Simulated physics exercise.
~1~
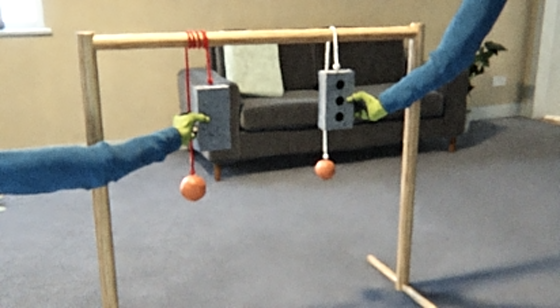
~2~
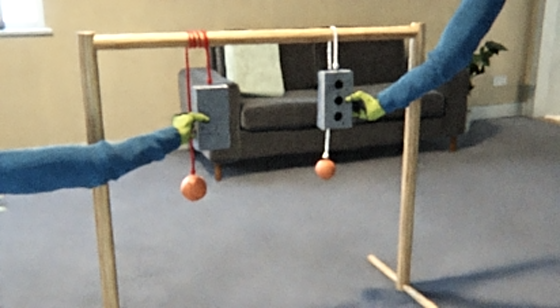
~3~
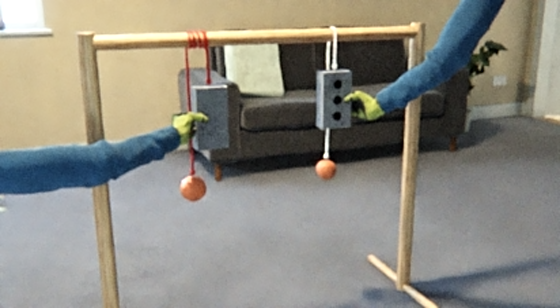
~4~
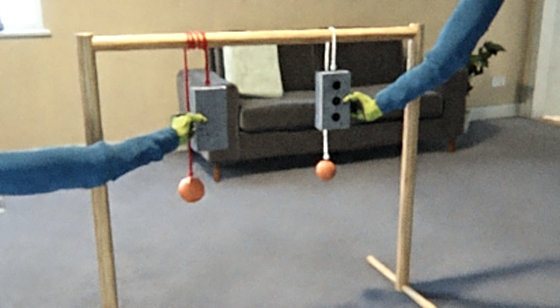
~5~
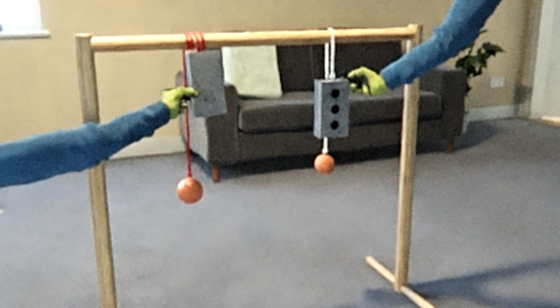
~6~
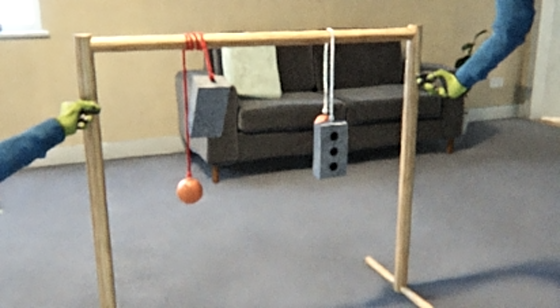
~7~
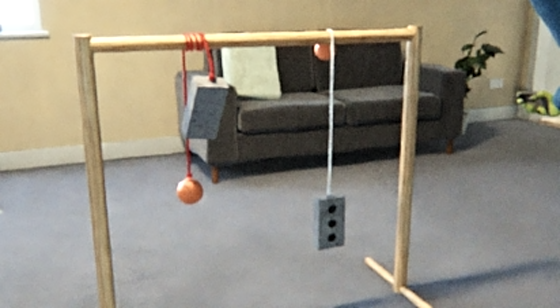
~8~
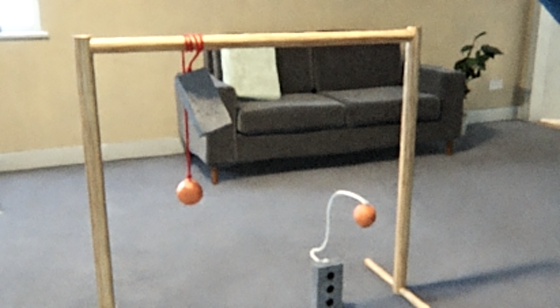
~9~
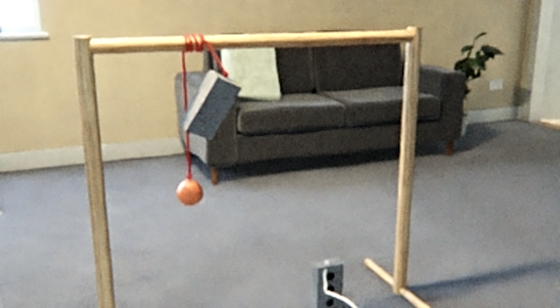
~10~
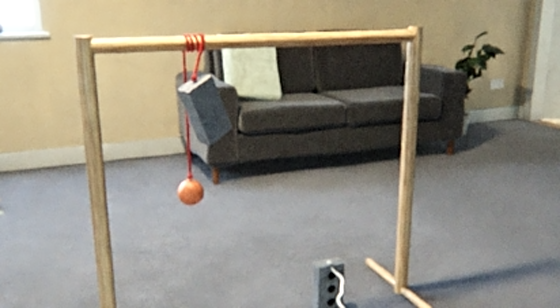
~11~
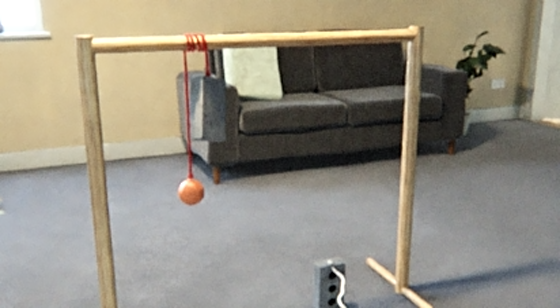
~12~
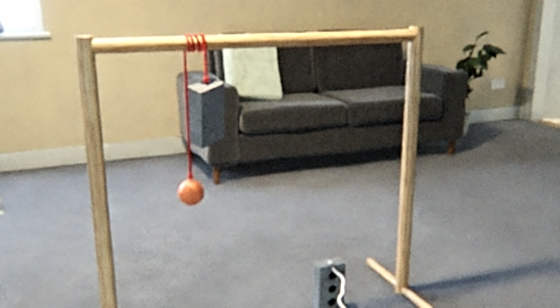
Two gloved hands release hanging blocks; the right one drops while the left stays hanging.
